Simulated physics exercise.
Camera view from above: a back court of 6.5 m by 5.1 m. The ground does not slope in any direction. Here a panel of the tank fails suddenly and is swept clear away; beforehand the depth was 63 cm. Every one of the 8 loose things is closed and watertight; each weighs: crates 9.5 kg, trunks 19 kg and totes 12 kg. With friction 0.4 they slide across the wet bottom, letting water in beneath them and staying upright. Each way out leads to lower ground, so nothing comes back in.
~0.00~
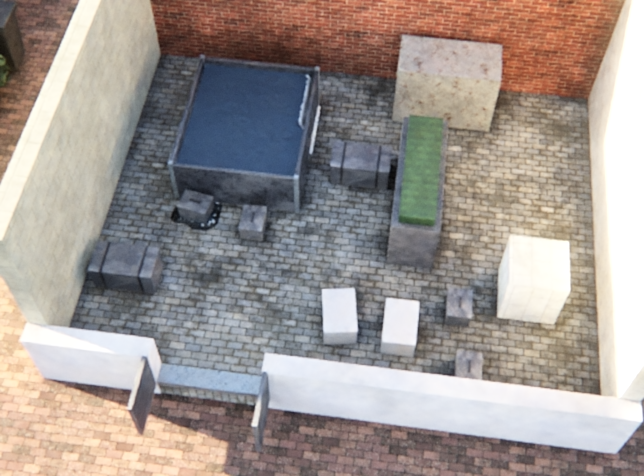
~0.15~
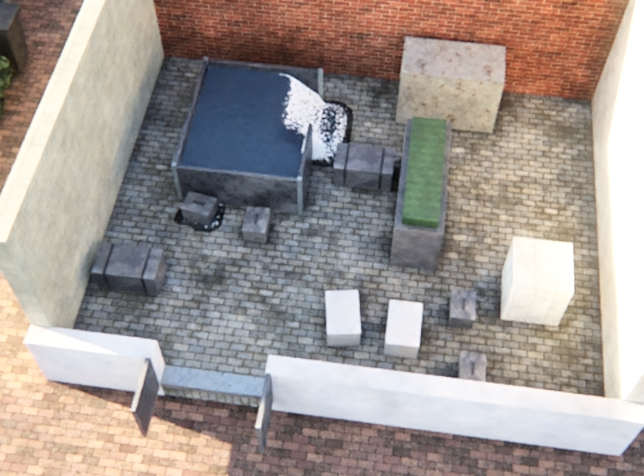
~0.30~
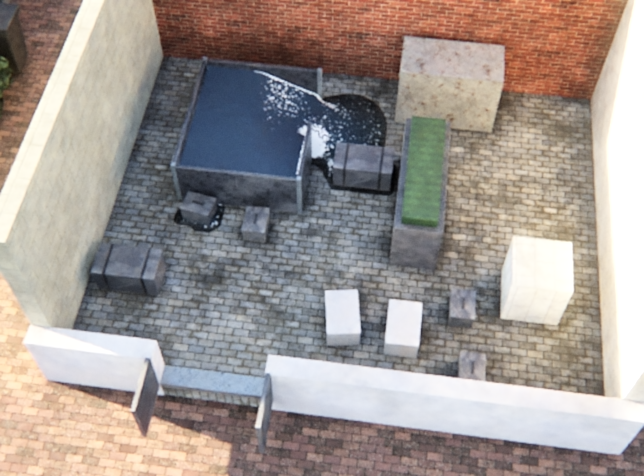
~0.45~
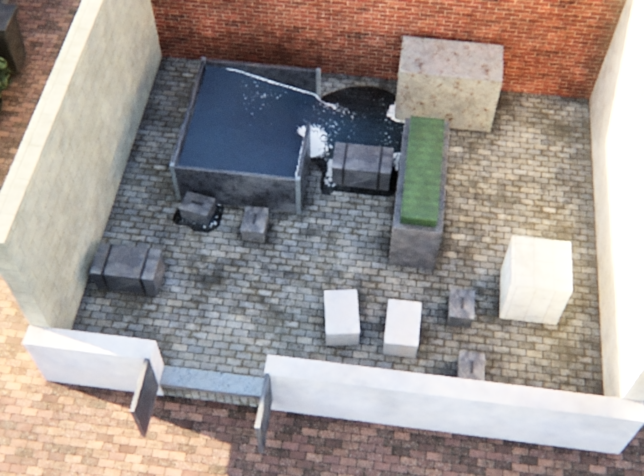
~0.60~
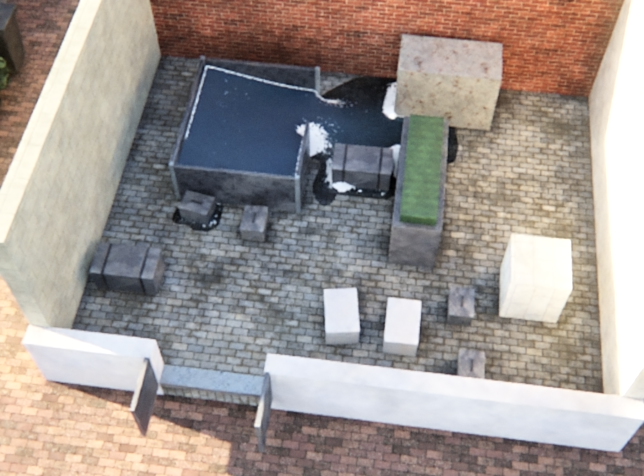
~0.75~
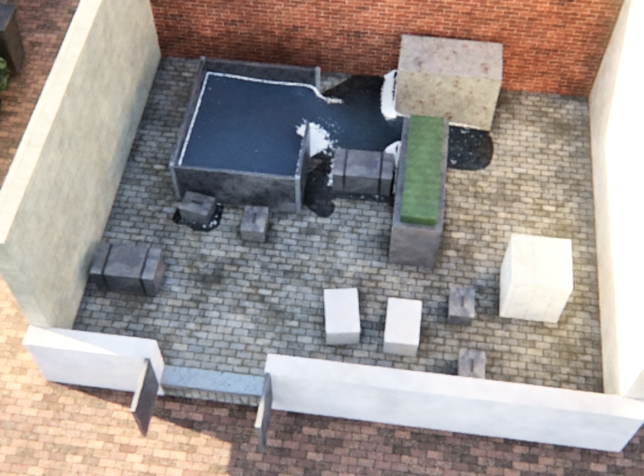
Dark water bursts in a white, foamy splash from the right side of a raised tank at the back of a walled, paved court. It spreads around the nearby grey blocks, reaches the large stone block by the brick wall, then emerges beyond the green-topped block, while the pale blocks in front stay put.
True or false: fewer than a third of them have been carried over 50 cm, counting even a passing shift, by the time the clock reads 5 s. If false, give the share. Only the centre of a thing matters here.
True.
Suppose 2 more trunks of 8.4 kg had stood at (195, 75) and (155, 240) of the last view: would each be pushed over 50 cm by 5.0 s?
Above, below.
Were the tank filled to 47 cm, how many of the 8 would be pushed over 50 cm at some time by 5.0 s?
The count would be 1.
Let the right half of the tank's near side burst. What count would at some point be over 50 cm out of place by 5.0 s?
Then the count would be 5.
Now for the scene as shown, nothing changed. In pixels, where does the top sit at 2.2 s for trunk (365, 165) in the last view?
My estimate: Around (324, 206).
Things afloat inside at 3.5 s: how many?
0 of them.
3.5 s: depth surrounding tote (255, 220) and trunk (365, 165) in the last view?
First about 0 cm, second about 3 cm.
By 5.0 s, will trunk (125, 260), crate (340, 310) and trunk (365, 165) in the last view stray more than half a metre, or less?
The first is inside the limit, the second beyond the limit, and the third beyond the limit.
After 1.1 s 0 of 8 are over 50 cm from their spots; 0 afloat.
After 2.2 s 1 of 8 are over 50 cm from their spots; 0 afloat.
After 3.5 s 2 of 8 are over 50 cm from their spots; 0 afloat.
After 5.0 s 2 of 8 are over 50 cm from their spots, and 2 have been at some point; 0 afloat.
